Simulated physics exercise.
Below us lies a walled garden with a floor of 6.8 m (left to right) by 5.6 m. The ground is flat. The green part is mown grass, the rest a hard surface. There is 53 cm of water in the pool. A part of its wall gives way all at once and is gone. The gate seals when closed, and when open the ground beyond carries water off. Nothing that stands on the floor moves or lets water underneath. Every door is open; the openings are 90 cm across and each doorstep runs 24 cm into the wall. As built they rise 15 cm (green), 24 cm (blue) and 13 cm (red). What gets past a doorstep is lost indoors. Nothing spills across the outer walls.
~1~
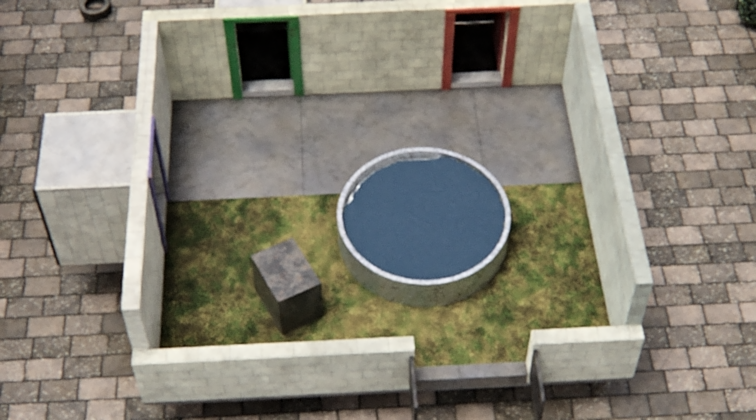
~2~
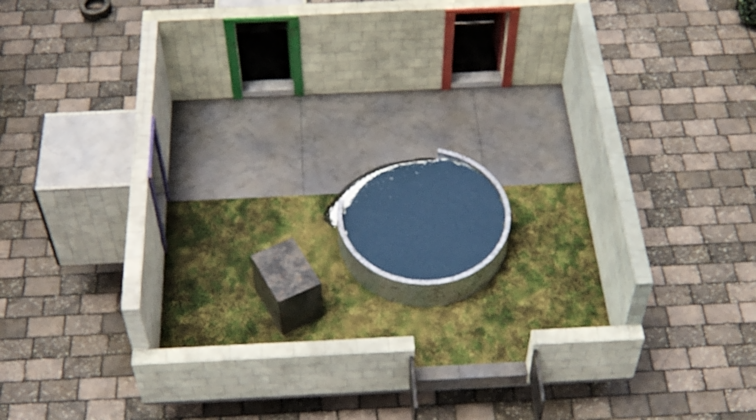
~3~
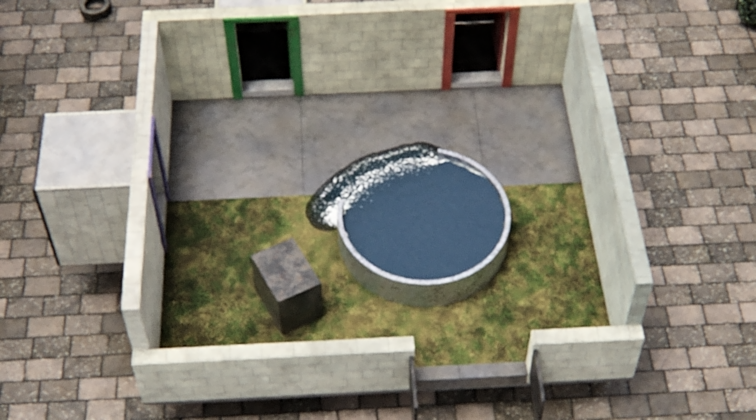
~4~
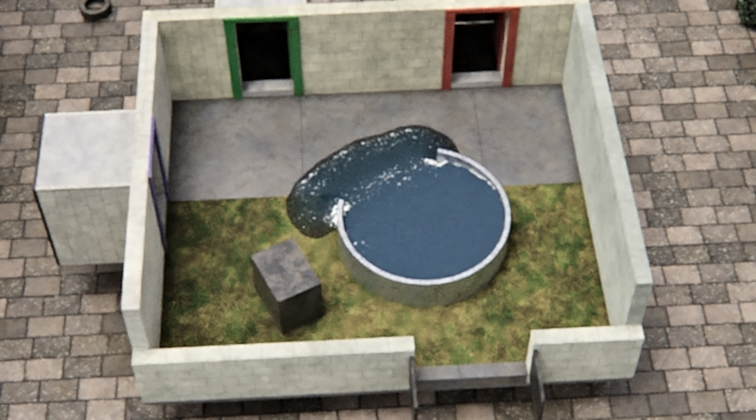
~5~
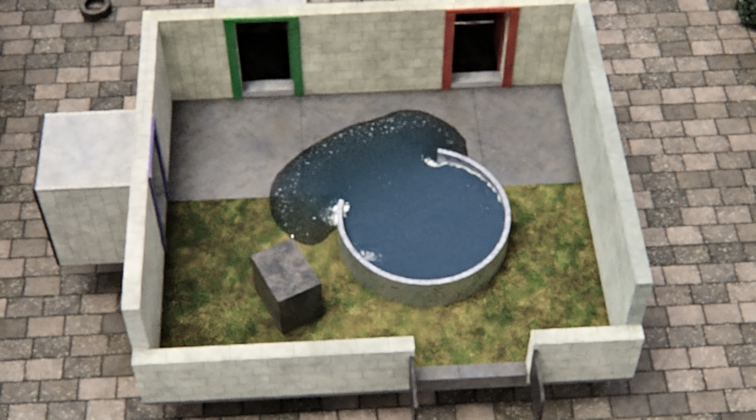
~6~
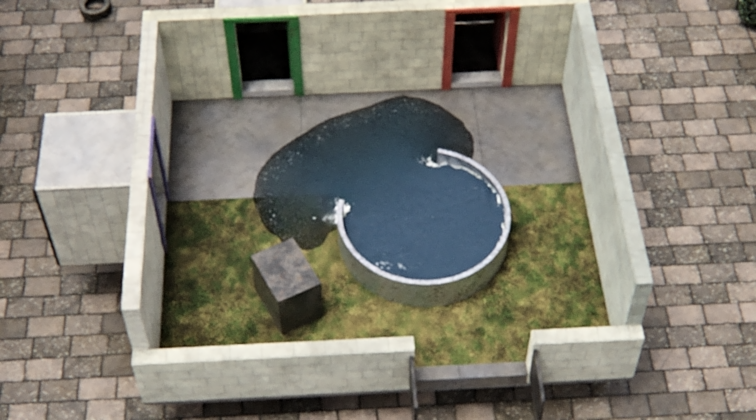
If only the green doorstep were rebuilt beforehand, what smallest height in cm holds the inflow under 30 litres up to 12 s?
Close to 17 cm is just enough.
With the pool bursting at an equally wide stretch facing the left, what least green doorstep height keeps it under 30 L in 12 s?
About 9.5 cm.
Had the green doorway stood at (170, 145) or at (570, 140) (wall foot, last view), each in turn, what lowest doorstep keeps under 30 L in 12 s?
About 24 and 6.5 cm.
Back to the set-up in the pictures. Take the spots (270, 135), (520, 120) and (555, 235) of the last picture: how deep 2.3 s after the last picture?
In that order: 11, 4 and 0 cm.
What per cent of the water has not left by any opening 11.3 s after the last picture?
About 96 per cent.
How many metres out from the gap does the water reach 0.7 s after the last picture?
Roughly 3.2 m.
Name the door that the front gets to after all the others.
Last comes the blue one.
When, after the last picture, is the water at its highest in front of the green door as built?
Near 1.0 s.
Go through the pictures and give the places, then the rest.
In the first picture, the pool at (424, 216) is whole and still, 53 cm deep; the green door at (265, 55) is dry.
In the second picture, the front is at (331, 210), 0.3 m from the gap on the far side; 0.4 m2 of floor is wet, 53 cm left at the back.
In the third picture, the gap is on the far side, the front 0.6 m out at (312, 206); the back of the pool holds 53 cm.
In the fourth picture, the front is at (419, 128), 1.0 m from the gap on the far side; 2.8 m2 of floor is wet, 53 cm left at the back.
In the fifth picture, the front is at (403, 113), 1.4 m from the gap on the far side; 4.3 m2 of floor is wet, 53 cm left at the back.
In the sixth picture, the gap is on the far side, the front 1.7 m out at (395, 101); the back of the pool holds 53 cm; 1.2 m in a straight line remain to the green door at (265, 55).
Then, 0.7 s after the last picture water covers 35 % of the floor, deepest (30 cm) near (329, 94); 11 cm at the green door, 0 litres in over its 15 cm doorstep.
Then, 2.3 s after the last picture water covers 50 % of the floor, deepest (39 cm) near (173, 100); 20 cm at the green door, 30 litres in over its 15 cm doorstep.
Then, 11.3 s after the last picture water covers 100 % of the floor, deepest (10 cm) near (608, 356); 7 cm at the green door, 46 litres in over its 15 cm doorstep.
At the green door as built, the water peaked near 23 cm, 1.1 s after the last picture.
Run again over the same 12 s with other heights there, 41 litres in over 15.5 cm, 7 litres over 21 cm. The limit of 30 litres is kept from about 17 cm up.
